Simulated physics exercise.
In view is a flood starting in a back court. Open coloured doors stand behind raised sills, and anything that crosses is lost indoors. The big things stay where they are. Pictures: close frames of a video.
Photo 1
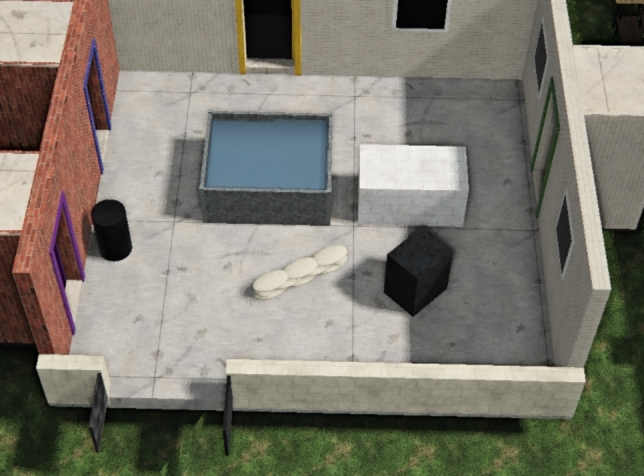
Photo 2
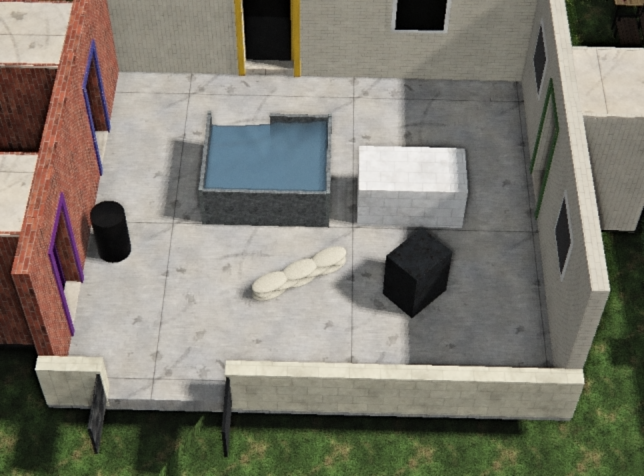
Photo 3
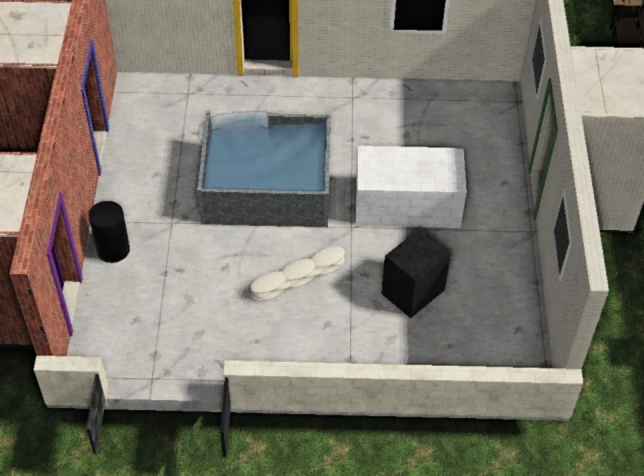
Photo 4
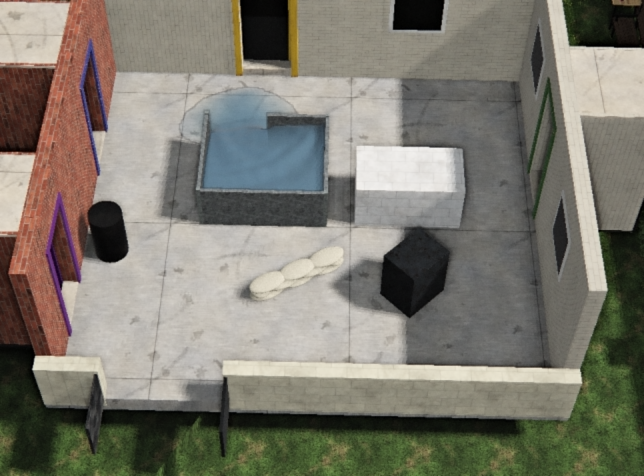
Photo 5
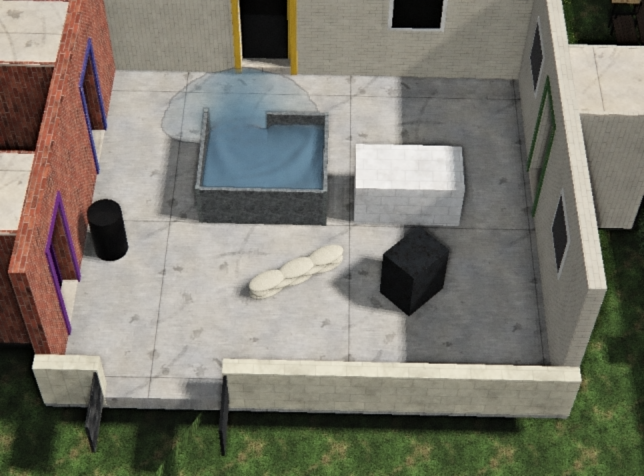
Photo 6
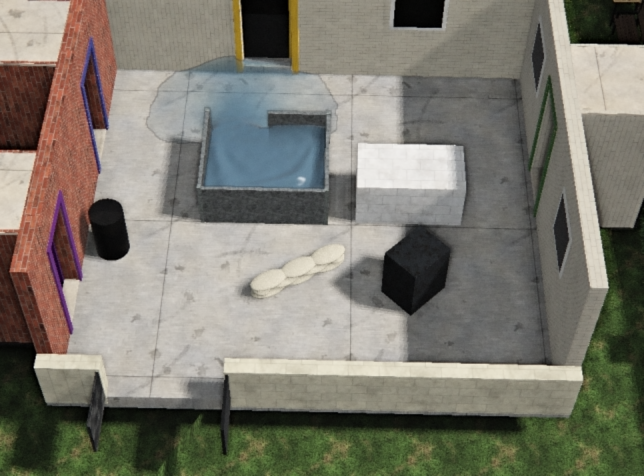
Water pouring through a gap in the far side of a grey tank, spreading in a widening sheet across the courtyard floor.
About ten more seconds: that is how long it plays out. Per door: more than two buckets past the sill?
At the end, yellow door: Over two buckets, blue door: Over two buckets, green door: Two buckets or fewer, purple door: Two buckets or fewer.
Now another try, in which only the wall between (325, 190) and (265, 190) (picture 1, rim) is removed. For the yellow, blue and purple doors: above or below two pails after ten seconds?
Door by door, the yellow door misses the threshold, then the blue door misses the threshold, then the purple door crosses the threshold.
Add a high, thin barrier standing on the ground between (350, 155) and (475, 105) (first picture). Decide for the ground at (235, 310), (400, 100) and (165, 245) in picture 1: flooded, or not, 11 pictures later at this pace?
Taking the three spots in turn, they are unwetted, inundated and unwetted.
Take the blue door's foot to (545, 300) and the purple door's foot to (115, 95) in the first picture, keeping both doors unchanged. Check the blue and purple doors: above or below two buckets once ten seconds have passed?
In short: The blue one holds; the purple one passes that mark.
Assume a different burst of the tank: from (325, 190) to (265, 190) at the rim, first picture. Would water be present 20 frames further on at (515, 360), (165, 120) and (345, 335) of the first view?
So: Wetted, then spared, then wetted.
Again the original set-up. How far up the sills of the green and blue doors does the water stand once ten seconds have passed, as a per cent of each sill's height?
First 40 percent, then 160 percent.
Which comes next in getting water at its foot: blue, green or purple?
It is the door marked blue.
A moment on, water covers 15 % of the floor; the yellow door over two buckets in, the blue door not reached, the green door not reached, the purple door not reached.
Next, water covers 20 % of the floor; the yellow door far over two buckets in, the blue door wet at the sill, nothing in, the green door not reached, the purple door not reached.
Then, water covers 45 % of the floor; the yellow door far over two buckets in, the blue door under two buckets in, the green door not reached, the purple door wet at the sill, nothing in.
Later, water covers 75 % of the floor; the yellow door far over two buckets in, the blue door over two buckets in, the green door wet at the sill, nothing in, the purple door wet at the sill, nothing in.
In the end, water covers 90 % of the floor; the yellow door far over two buckets in, the blue door over two buckets in, the green door wet at the sill, nothing in, the purple door wet at the sill, nothing in.
